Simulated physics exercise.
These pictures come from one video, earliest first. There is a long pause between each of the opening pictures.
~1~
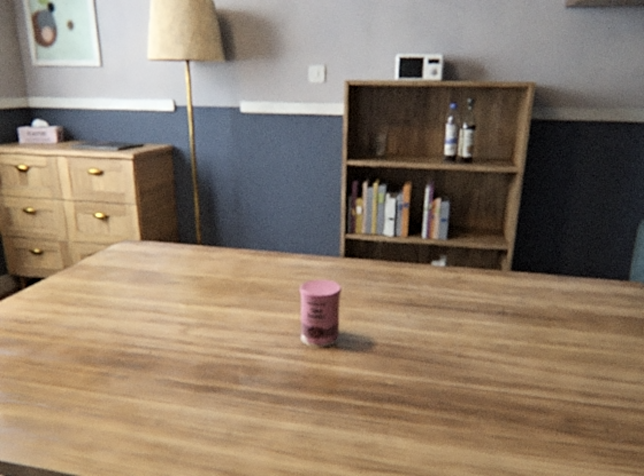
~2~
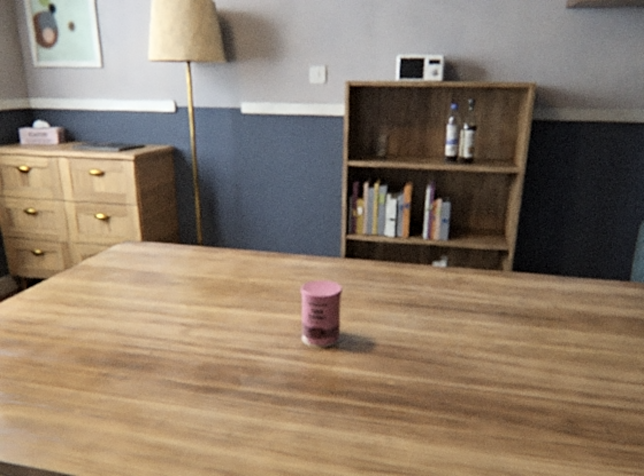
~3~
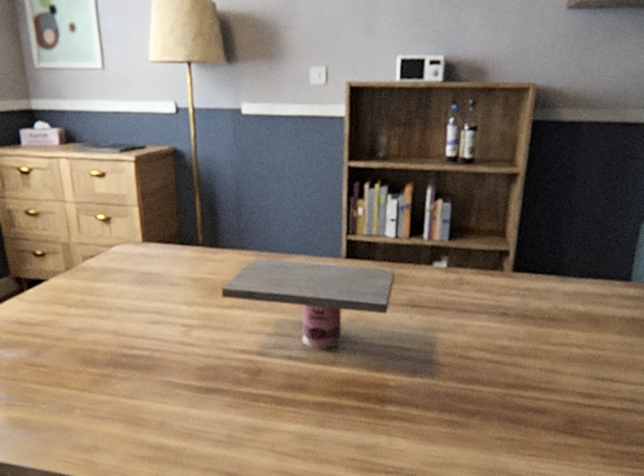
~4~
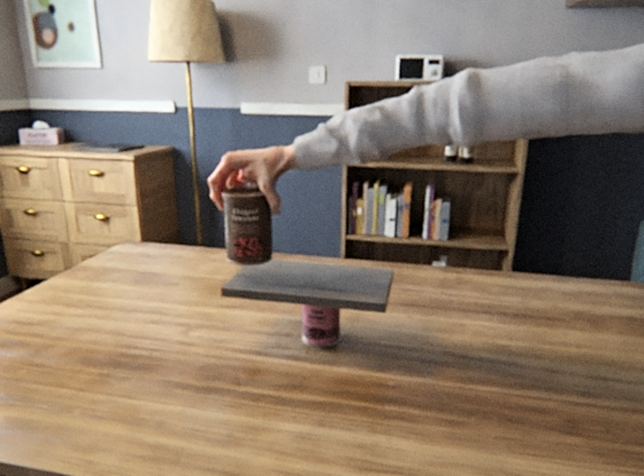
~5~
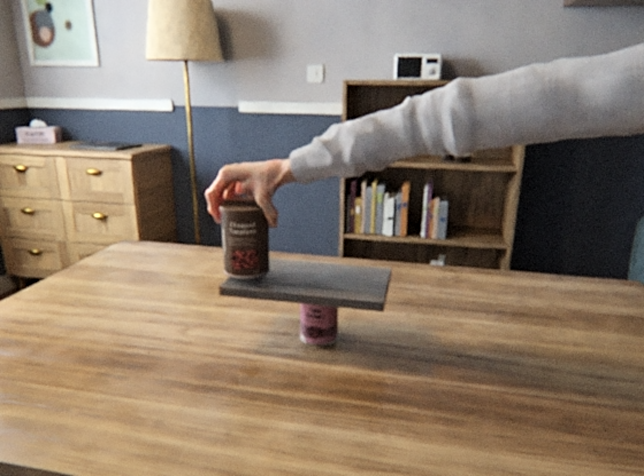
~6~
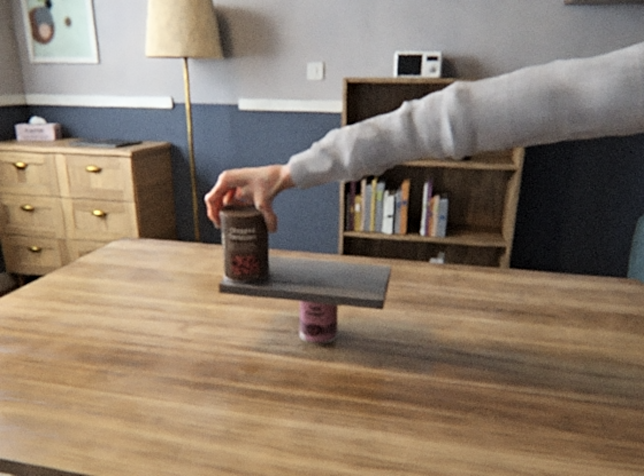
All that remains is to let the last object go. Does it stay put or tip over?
Looks to me like it is not stable after that.
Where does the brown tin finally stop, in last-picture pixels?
The object finishes somewhere near (193, 317).
Then, 0.30 s after the last picture, brown tin now fallen; grey board tipped 46° from how it was.
Then, 0.40 s after the last picture, grey board tipped 55° from how it was.
Then, 0.60 s after the last picture, grey board tipped 40° from how it was.
At rest, fallen, brown tin; tipped over in the stack, grey board; pink tin in place. Seen from the same camera at the end, brown tin near (193, 317). The stack gives way.
